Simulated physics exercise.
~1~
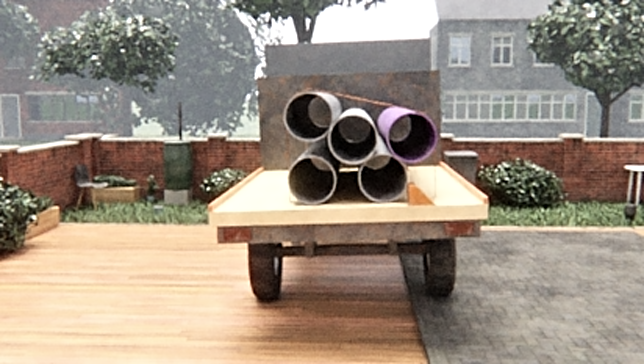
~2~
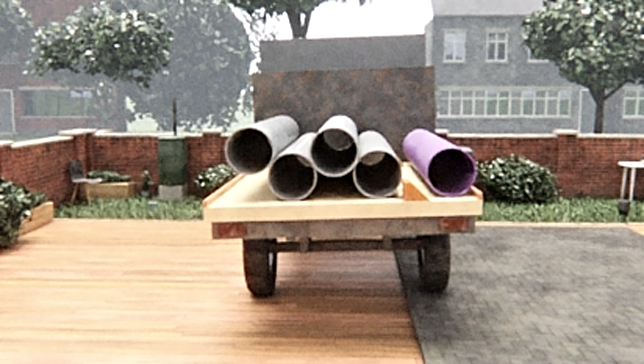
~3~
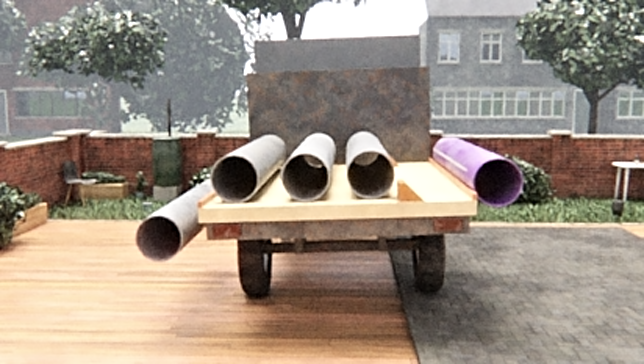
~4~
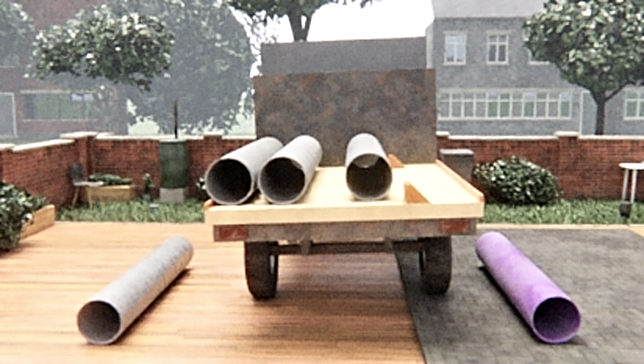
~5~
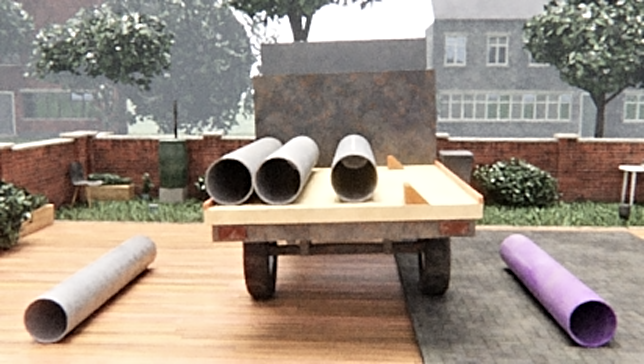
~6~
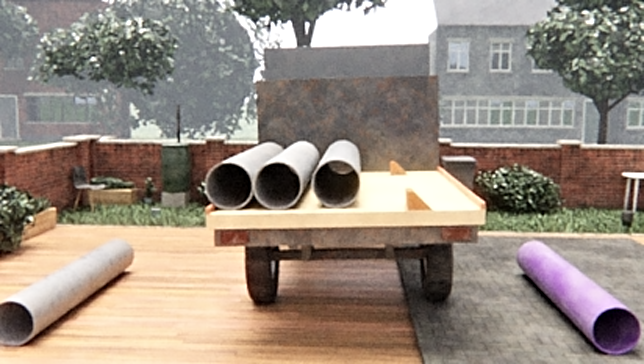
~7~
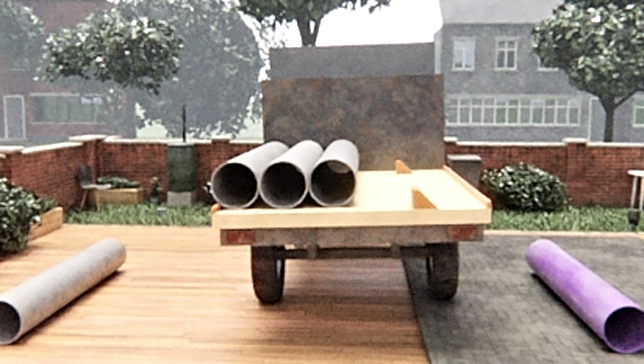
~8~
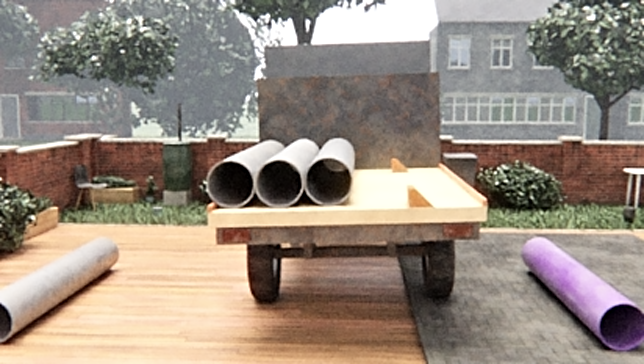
Stacked pipes collapsing on a flatbed, a grey one dropping off left and the purple one right, three staying aboard.
